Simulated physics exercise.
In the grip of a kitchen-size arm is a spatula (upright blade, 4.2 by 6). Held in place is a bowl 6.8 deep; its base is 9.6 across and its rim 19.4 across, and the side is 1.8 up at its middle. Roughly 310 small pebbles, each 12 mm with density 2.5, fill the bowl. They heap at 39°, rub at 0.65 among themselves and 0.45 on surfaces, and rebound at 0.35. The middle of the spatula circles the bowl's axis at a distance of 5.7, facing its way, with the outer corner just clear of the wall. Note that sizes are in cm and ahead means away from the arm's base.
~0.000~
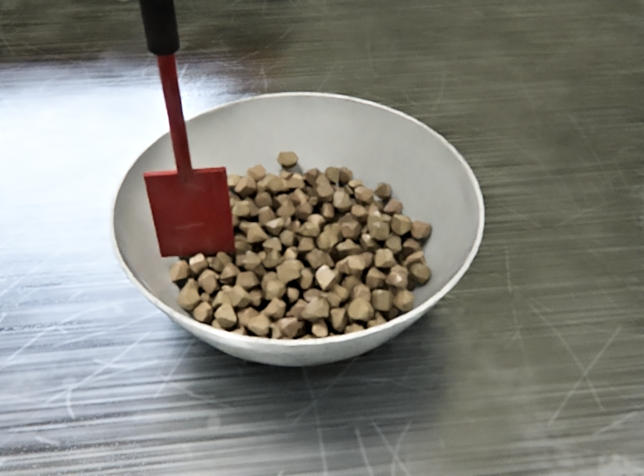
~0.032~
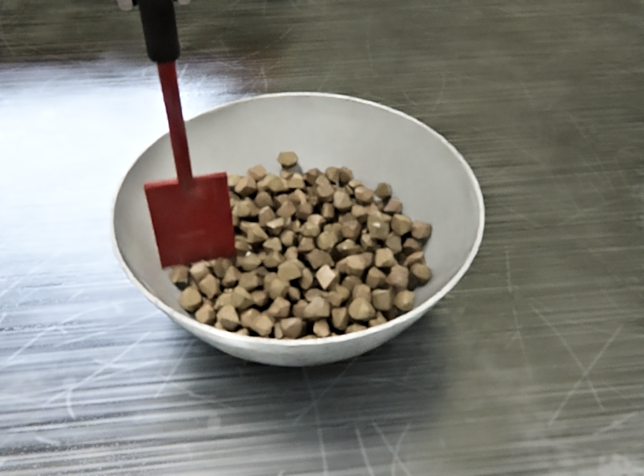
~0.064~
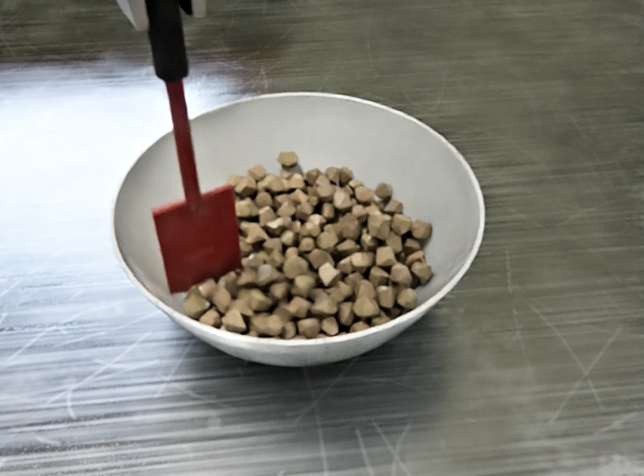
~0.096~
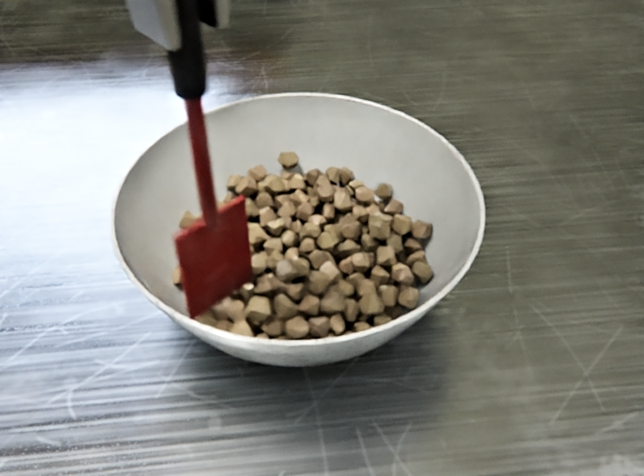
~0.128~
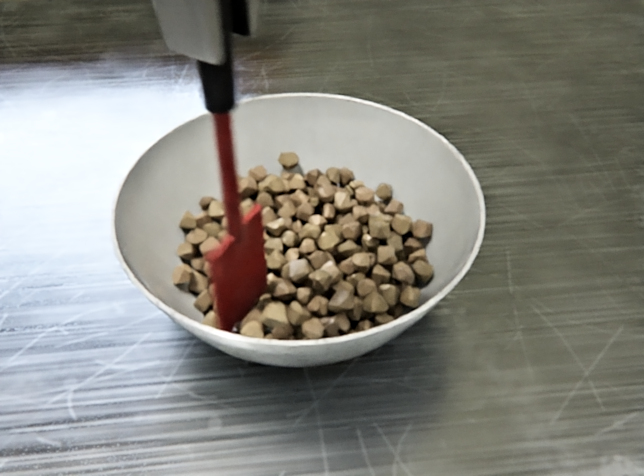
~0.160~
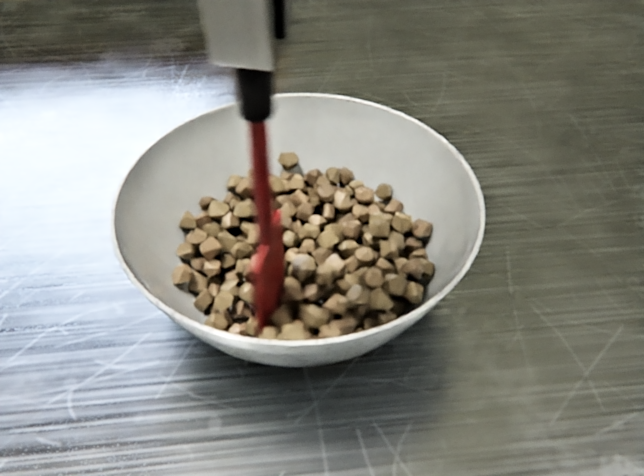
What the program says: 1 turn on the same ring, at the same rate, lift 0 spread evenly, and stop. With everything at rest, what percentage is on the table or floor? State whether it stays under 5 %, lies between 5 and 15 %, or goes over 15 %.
It lies between 5 and 15 %.
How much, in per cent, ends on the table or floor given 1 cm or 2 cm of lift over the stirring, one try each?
5 and 0 %.
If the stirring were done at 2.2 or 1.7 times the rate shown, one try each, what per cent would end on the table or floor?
Roughly 25 and 20 per cent.
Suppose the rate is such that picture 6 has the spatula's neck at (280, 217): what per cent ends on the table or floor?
About 10 per cent.
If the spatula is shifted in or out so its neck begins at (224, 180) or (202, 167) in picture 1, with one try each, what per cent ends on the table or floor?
Around 0 per cent on the first try, around 10 per cent on the second.
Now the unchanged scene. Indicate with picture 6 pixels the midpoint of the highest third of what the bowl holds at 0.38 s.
That third sits centred at about (364, 199).
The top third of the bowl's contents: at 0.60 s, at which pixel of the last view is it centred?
Near (217, 185).
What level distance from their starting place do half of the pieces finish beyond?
4 cm.
By 0.38 s, 182° round, highest piece 8 above the table; 312 in the bowl, 1 in flight or on the tool.
By 0.60 s, 294° round, highest piece 9 above the table; 300 in the bowl, 8 on the table or floor, 5 in flight or on the tool.
By 0.91 s, 0° round, highest piece 8 above the table; 288 in the bowl, 25 on the table or floor.
By 1.61 s, 0° round, highest piece 8 above the table; 288 in the bowl, 25 on the table or floor.
Final count, 288 in the bowl, 25 on the table or floor. That is 8 % on the table or floor.
